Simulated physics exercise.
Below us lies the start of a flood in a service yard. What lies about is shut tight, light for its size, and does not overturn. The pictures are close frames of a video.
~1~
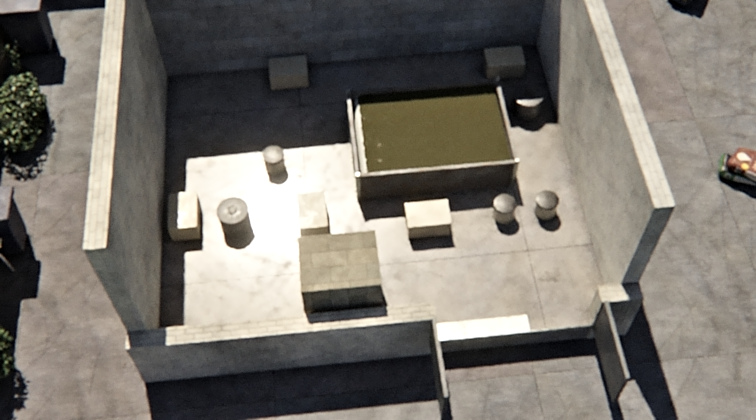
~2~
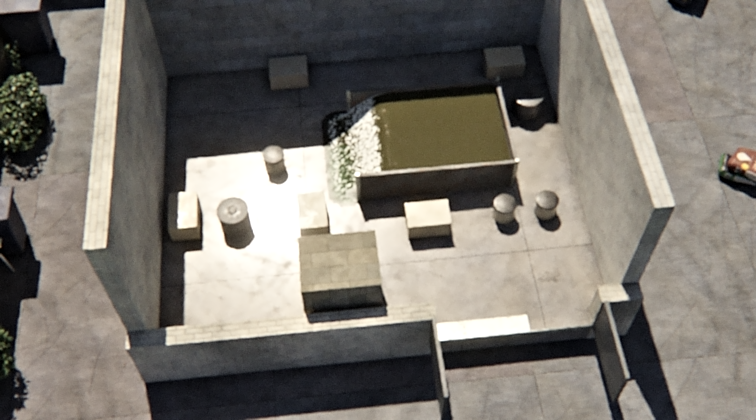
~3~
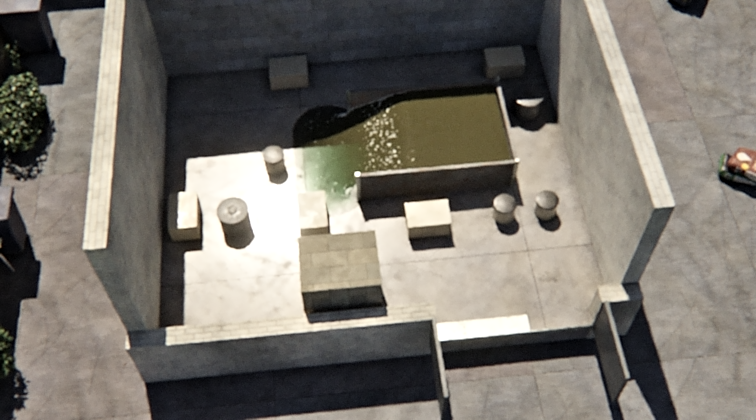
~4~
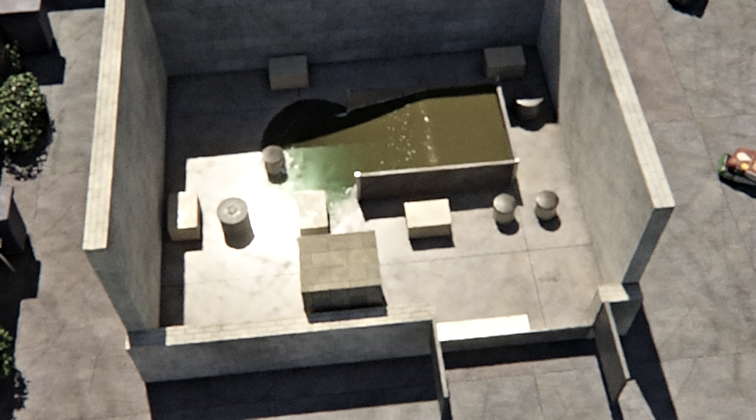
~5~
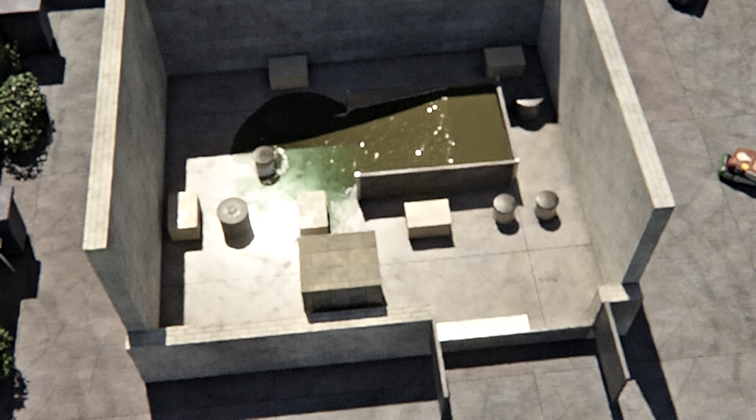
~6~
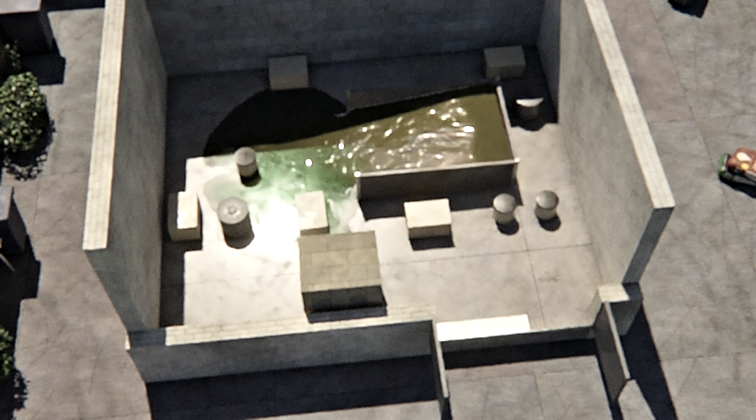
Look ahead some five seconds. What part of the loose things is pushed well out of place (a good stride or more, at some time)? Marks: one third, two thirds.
Share: From one to two thirds.
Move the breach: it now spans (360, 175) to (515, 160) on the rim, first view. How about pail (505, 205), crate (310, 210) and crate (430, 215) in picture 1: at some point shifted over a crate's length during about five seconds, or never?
As listed: Pushed that far, less than that, moved that far.
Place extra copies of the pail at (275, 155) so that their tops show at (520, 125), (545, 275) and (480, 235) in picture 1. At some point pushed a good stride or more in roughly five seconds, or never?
In that order: Not that far, short of that, less than that.
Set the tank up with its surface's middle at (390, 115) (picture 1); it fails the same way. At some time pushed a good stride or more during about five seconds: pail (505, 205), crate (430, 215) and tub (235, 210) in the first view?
In that order: Not that far, never so far, yes.
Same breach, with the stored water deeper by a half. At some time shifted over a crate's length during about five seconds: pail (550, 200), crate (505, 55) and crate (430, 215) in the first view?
As listed: Under that, never so far, never so far.
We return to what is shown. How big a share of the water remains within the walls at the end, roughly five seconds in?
Near 100 in a hundred.
A moment on, 1 of 10 are well off their spots; 0 afloat.
Next, 4 of 10 are well off their spots; 3 afloat.
Later, 4 of 10 are well off their spots; 3 afloat.
In the end, 5 of 10 are well off their spots, and 5 have been at some point; 4 afloat.
